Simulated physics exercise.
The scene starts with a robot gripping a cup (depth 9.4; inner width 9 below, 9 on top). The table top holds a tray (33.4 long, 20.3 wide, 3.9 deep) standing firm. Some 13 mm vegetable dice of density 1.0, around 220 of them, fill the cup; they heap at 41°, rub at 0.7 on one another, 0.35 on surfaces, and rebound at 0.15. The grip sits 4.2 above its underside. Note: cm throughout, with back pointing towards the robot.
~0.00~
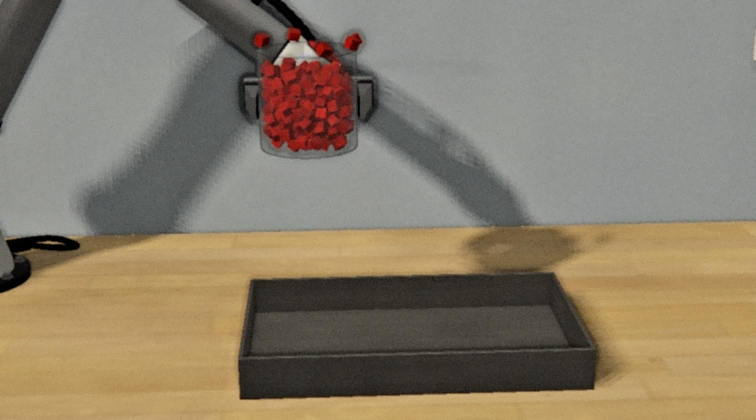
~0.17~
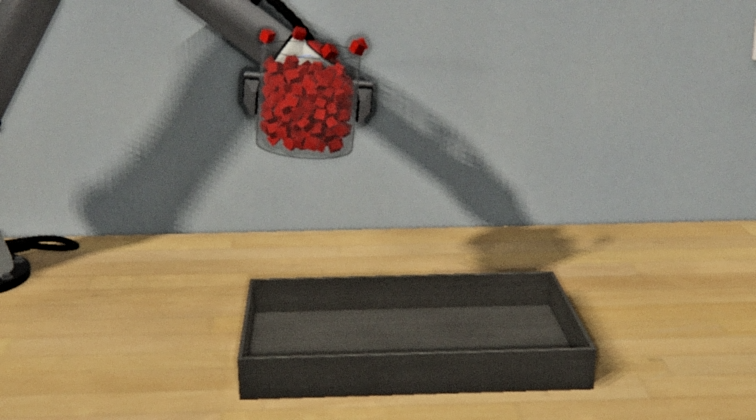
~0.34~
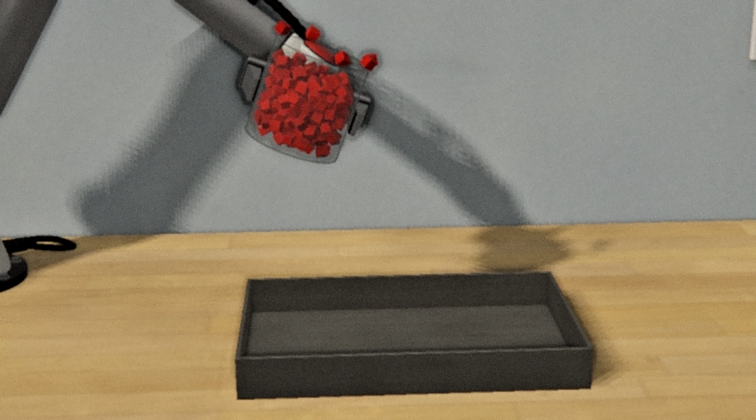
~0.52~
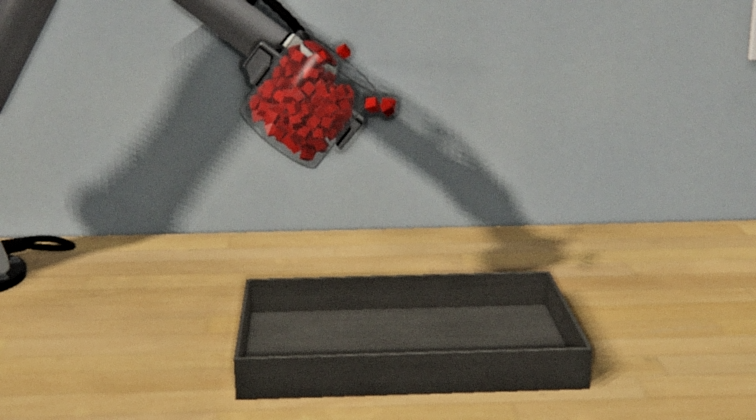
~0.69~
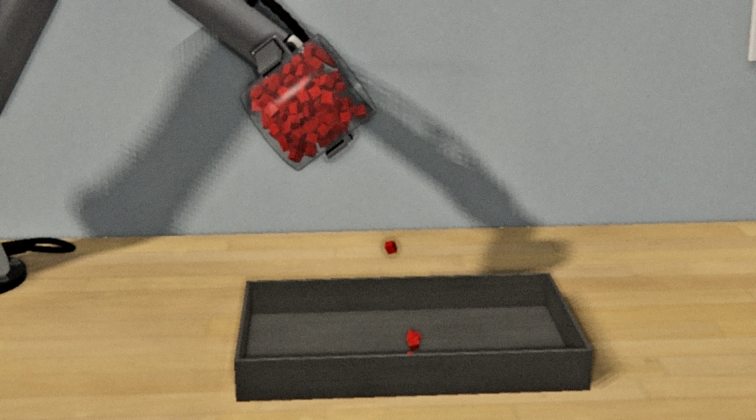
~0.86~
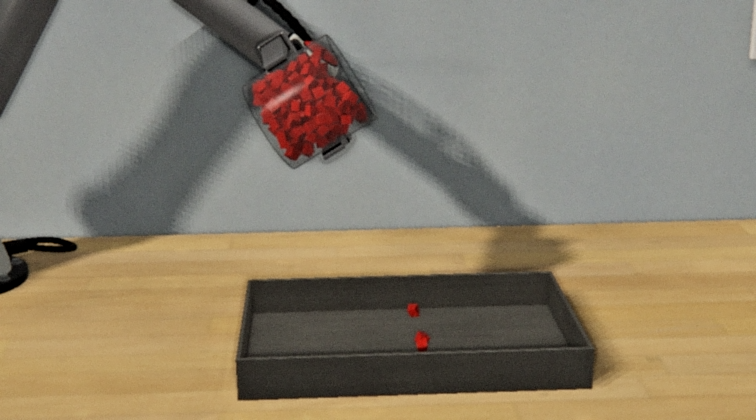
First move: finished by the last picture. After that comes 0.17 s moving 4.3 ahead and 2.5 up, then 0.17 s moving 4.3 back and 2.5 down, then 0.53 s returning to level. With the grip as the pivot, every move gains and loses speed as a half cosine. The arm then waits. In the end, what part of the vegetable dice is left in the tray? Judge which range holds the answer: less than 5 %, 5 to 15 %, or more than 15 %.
The range is 5 to 15 %.
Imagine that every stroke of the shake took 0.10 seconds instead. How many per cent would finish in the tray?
Roughly 50 percent would.
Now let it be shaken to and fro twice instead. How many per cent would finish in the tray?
I'd expect something close to 10 per cent.
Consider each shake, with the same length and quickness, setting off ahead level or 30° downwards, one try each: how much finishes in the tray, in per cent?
You'd get about 5 per cent with the first setting and about 5 per cent with the second.
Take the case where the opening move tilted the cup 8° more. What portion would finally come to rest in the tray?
Near 15 %.
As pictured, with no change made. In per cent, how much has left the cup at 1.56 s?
Around 5 % is out.
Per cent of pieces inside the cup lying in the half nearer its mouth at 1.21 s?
Share in the mouth half: About 40 %.
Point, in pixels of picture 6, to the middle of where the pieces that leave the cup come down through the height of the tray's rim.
(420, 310).
By 1.21 s, tilted 59° forward, highest piece 29 above the table; 201 in the cup, 4 in the tray, 12 in flight or on a rim.
By 1.56 s, tilted 14° forward, highest piece 31 above the table; 201 in the cup, 16 in the tray.
By 1.93 s, level, highest piece 32 above the table; 201 in the cup, 16 in the tray.
By 2.98 s, level, highest piece 32 above the table; 201 in the cup, 16 in the tray.
Final count, 201 in the cup, 16 in the tray. That is 7 % in the tray.
